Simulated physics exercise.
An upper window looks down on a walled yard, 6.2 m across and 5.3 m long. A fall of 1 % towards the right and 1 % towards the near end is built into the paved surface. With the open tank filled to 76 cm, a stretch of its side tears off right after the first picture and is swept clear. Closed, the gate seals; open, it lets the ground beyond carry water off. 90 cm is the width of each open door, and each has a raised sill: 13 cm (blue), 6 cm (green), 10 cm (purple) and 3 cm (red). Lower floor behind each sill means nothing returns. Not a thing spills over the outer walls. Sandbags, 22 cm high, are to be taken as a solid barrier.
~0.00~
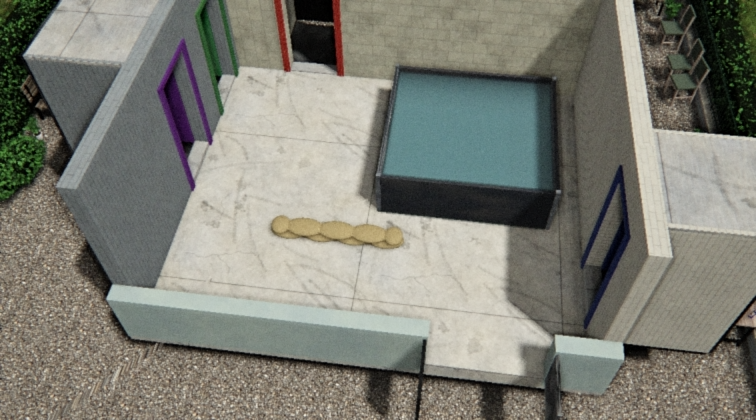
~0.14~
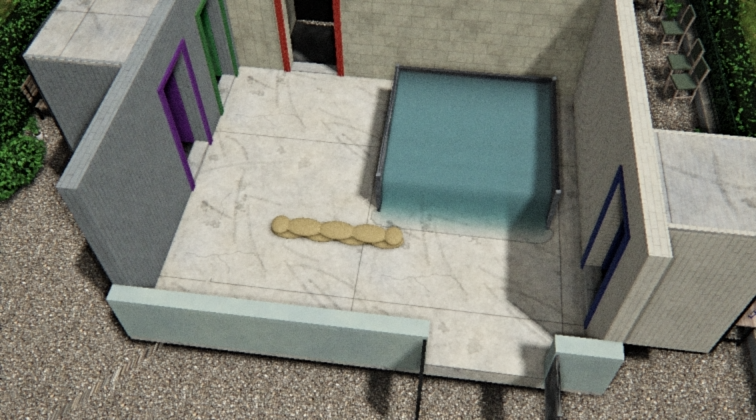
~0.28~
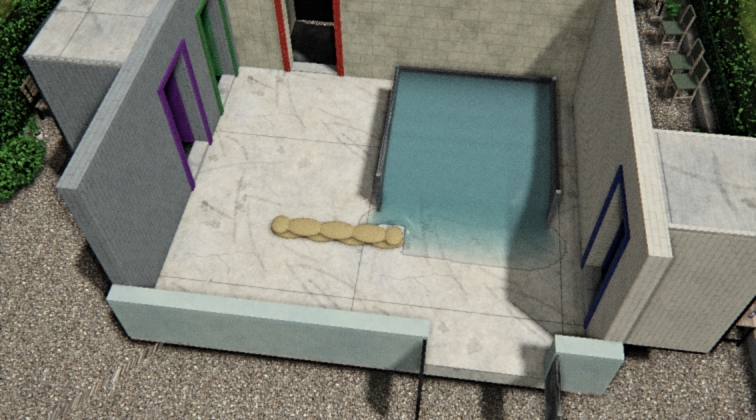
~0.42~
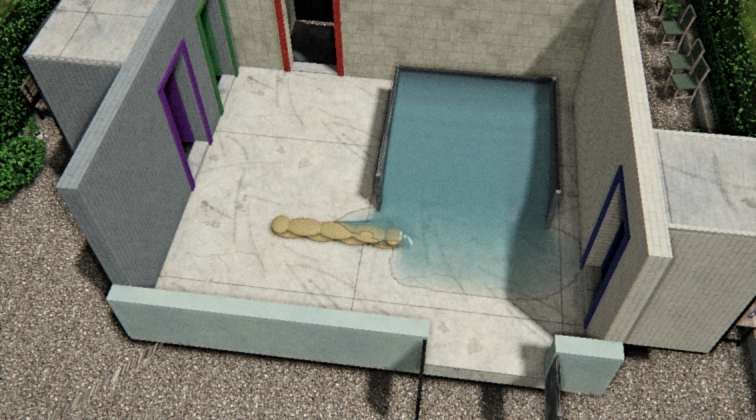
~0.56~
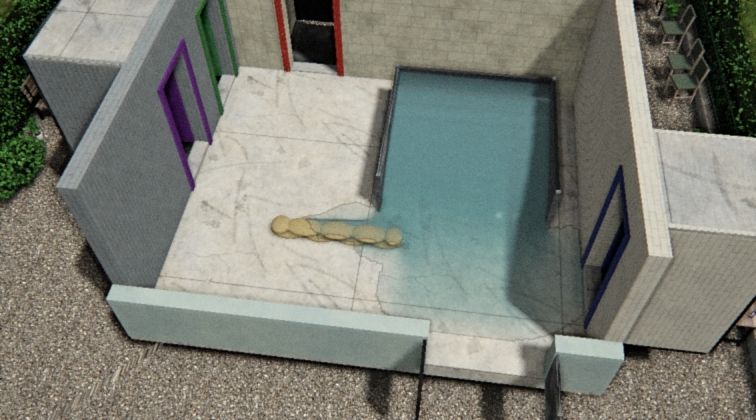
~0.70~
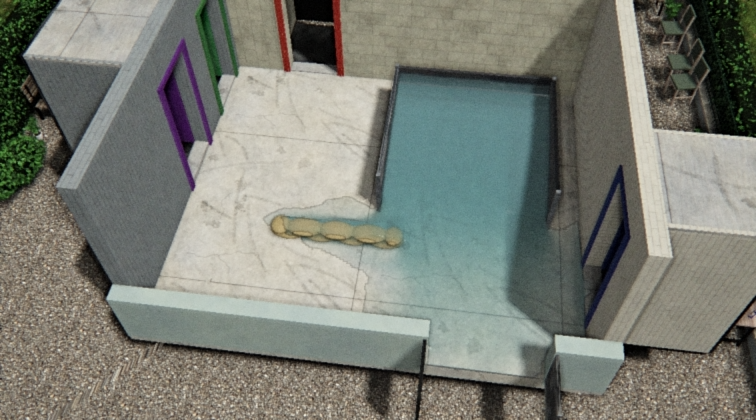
Water sits still in a dark-sided open tank in a walled yard, then pours out across the pale paving once the tank's near side vanishes. It spreads towards the low front wall and the opening there, while a thinner sheet creeps left around the row of tan sandbags.
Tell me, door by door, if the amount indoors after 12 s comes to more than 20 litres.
As I see it, the blue door will see too much water come in; the green door will see an amount within the limit come in; the purple door will see an amount within the limit come in; the red door will see too much water come in.
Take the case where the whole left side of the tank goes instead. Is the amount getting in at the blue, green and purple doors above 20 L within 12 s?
In that case, blue door: More than that, green door: More than that, purple door: More than that.
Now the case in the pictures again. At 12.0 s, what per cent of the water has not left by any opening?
38 %.
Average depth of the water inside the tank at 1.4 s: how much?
42 cm.
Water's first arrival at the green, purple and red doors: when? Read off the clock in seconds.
Green = 2.6 s, purple = 1.4 s, red = 4.0 s.
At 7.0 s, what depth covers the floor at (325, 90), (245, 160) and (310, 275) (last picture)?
Spot by spot: Some 7, 5, then 9 cm.
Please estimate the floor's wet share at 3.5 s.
Near 70 per cent is wet.
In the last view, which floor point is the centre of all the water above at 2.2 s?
Around (447, 226) in the last picture.
After 1.4 s water covers 45 % of the floor and is deepest (48 cm) near (579, 354); blue door 20 cm at the sill, 4 L in, green door not reached, purple door not reached, red door not reached.
After 2.2 s water covers 60 % of the floor and is deepest (47 cm) near (567, 364); blue door 25 cm at the sill, 28 L in, green door not reached, purple door 12 cm at the sill, 0 L in, red door not reached.
After 3.5 s water covers 70 % of the floor and is deepest (26 cm) near (450, 326); blue door 23 cm at the sill, 108 L in, green door 4 cm at the sill, 0 L in, purple door 10 cm at the sill, 4 L in, red door not reached.
After 7.0 s water covers 95 % of the floor and is deepest (15 cm) near (467, 105); blue door 11 cm at the sill, 161 L in, green door 8 cm at the sill, 4 L in, purple door 5 cm at the sill, 10 L in, red door 8 cm at the sill, 30 L in.
After 12.0 s water covers 95 % of the floor and is deepest (14 cm) near (578, 319); blue door 11 cm at the sill, 161 L in, green door 3 cm at the sill, 8 L in, purple door 3 cm at the sill, 10 L in, red door 5 cm at the sill, 61 L in.
